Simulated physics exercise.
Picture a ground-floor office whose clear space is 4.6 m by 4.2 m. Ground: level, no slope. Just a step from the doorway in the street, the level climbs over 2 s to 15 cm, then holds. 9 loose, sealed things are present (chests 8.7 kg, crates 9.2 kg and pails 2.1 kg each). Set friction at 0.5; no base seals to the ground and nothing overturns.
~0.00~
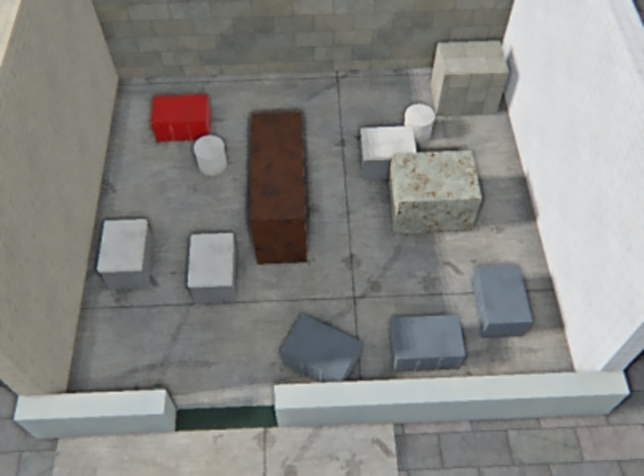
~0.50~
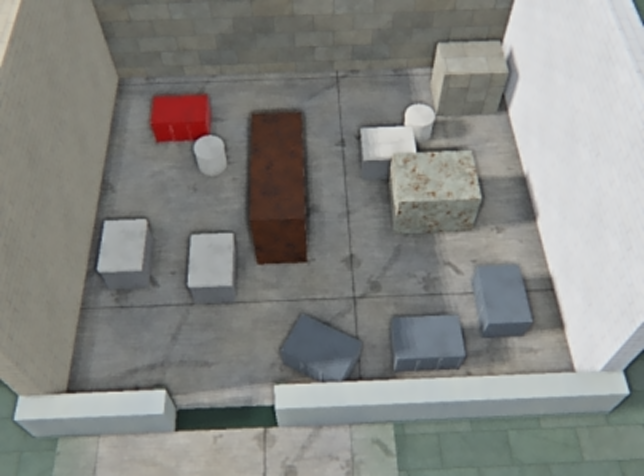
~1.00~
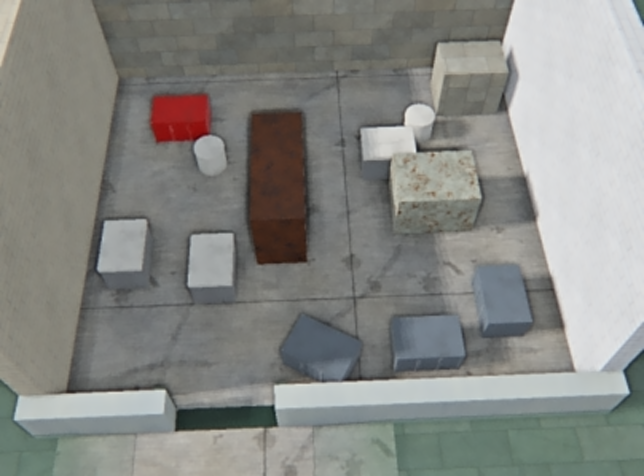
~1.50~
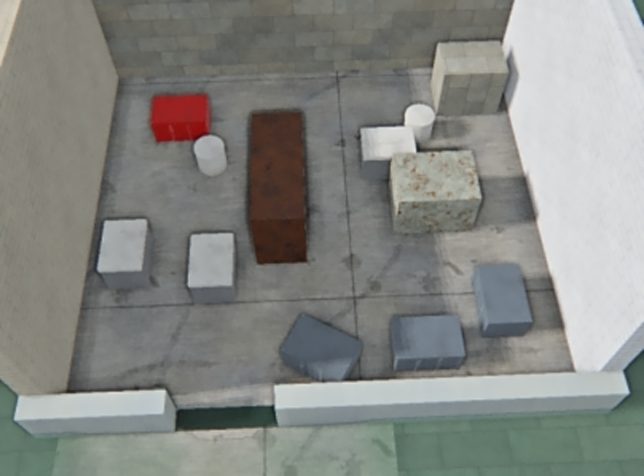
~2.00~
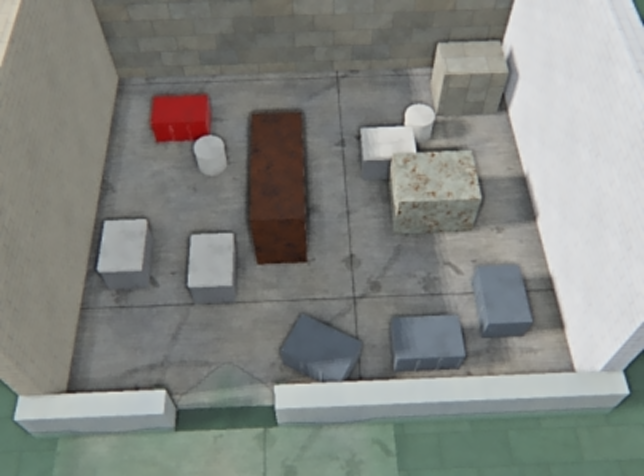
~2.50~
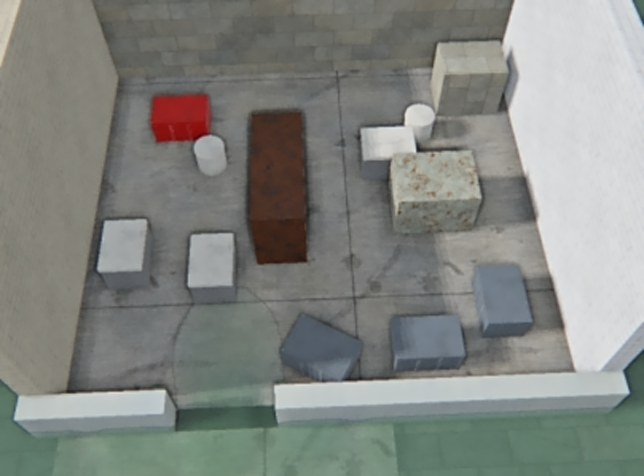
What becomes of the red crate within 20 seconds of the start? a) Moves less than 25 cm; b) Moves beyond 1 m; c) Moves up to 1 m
(b) Moves beyond 1 m.
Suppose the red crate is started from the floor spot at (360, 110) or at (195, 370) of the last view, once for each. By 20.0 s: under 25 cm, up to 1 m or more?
First try: It covers a big distance; second try: It covers a big distance.
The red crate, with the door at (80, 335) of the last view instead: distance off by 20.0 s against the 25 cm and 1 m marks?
Note: Red crate displaced a long way.
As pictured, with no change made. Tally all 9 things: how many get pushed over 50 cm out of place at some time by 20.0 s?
That adds up to 9.
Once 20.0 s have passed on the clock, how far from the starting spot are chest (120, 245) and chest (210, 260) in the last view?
350 cm and 250 cm respectively.
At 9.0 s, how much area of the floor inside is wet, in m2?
About 16 m2.
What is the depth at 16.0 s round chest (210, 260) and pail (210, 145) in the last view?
I'd estimate 8 cm for the first and 8 cm for the second.
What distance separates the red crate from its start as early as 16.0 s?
I'd guess some 250 cm by then.
After 4.0 s the red crate is near (179, 109), 0.0 m from its start, aground; 0 afloat.
After 9.0 s the red crate is near (181, 71), 0.5 m from its start, afloat; 4 afloat.
After 16.0 s the red crate is near (413, 132), 2.6 m from its start, afloat; 9 afloat.
After 20.0 s the red crate is near (336, 166), 1.9 m from its start, afloat; 9 afloat.
